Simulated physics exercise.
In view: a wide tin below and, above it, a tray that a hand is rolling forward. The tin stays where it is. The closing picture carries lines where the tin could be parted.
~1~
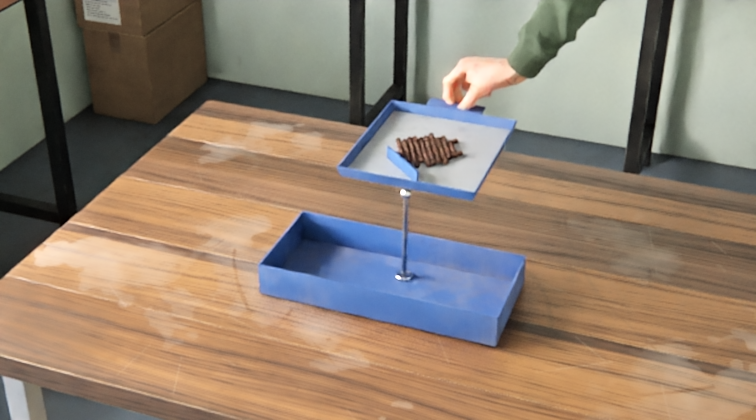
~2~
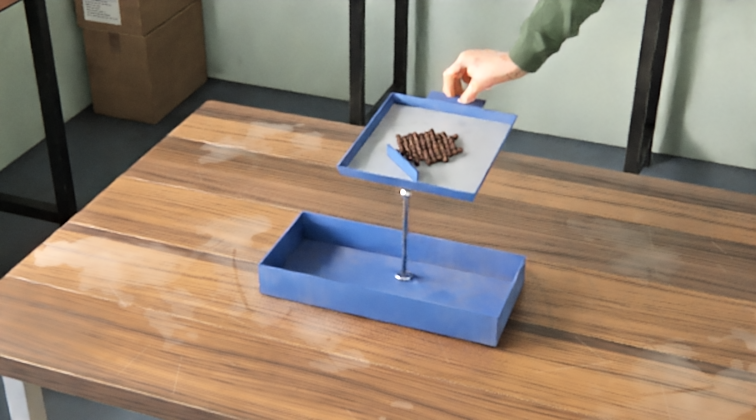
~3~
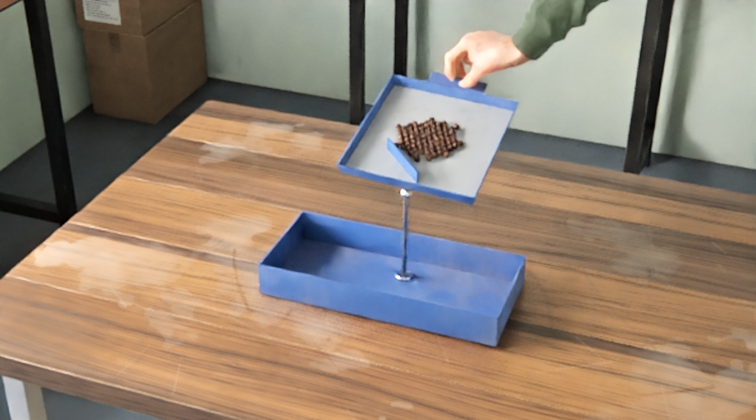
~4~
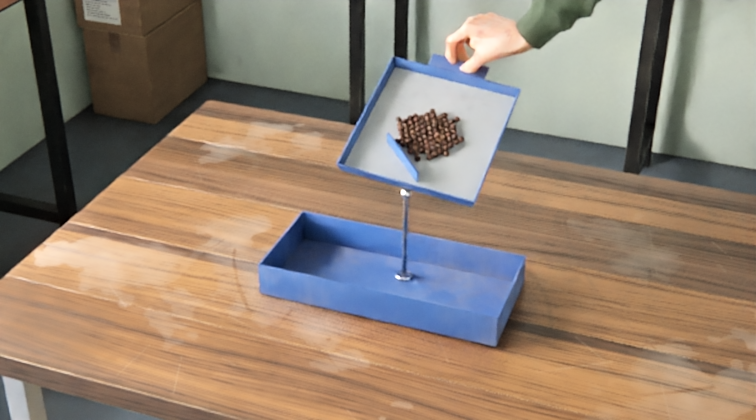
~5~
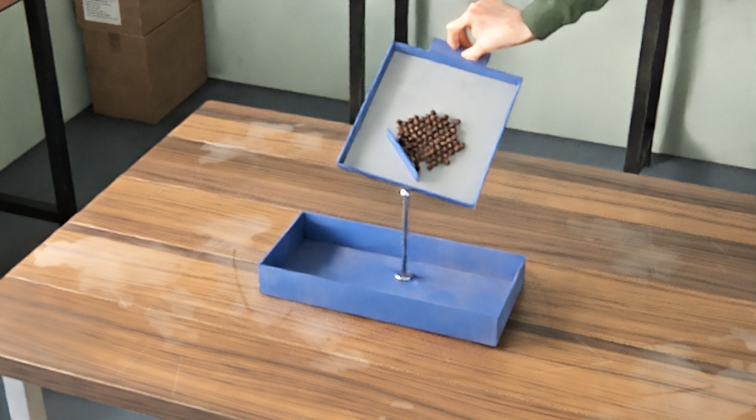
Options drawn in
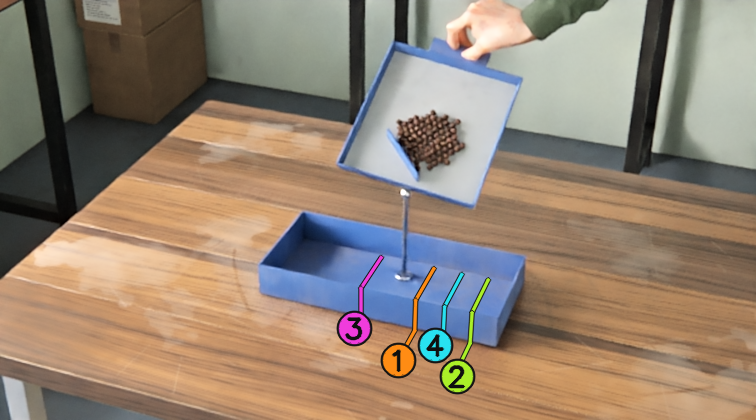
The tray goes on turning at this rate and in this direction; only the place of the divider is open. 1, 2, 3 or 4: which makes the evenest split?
Go for 4.
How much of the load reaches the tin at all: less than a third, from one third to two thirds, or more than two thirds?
It is more than two thirds.
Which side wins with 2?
The left side.
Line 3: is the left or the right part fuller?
More lands on the right.
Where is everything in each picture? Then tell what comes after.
The first picture shows corners of the pouring end (341, 166) and (473, 190), level; middle of the load (430, 150), allspice berries.
The second picture shows corners of the pouring end (341, 165) and (473, 192), barely tipped; fin from (388, 143) to (418, 172).
The third picture shows corners of the pouring end (341, 163) and (473, 195), a little tipped; front corners of the tin (259, 265) and (498, 317).
The fourth picture shows corners of the pouring end (341, 162) and (472, 199), clearly tipped; far corners (395, 59) and (517, 90).
The fifth picture shows corners of the pouring end (341, 162) and (472, 202), clearly tipped; the right corner sinks clearly lower.
On the marked copy, line 1 crosses the front rim at (416, 299); line 2 crosses the front rim at (472, 311); line 3 crosses the front rim at (361, 287); line 4 crosses the front rim at (445, 305).
For line 1, of what is caught, about a tenth on the left of the divider, the larger part on the right.
For line 2, of what is caught, every piece on the left of the divider, not one piece on the right.
For line 3, of what is caught, not one piece on the left of the divider, every piece on the right.
For line 4, of what is caught, roughly half on the left of the divider, roughly half on the right.
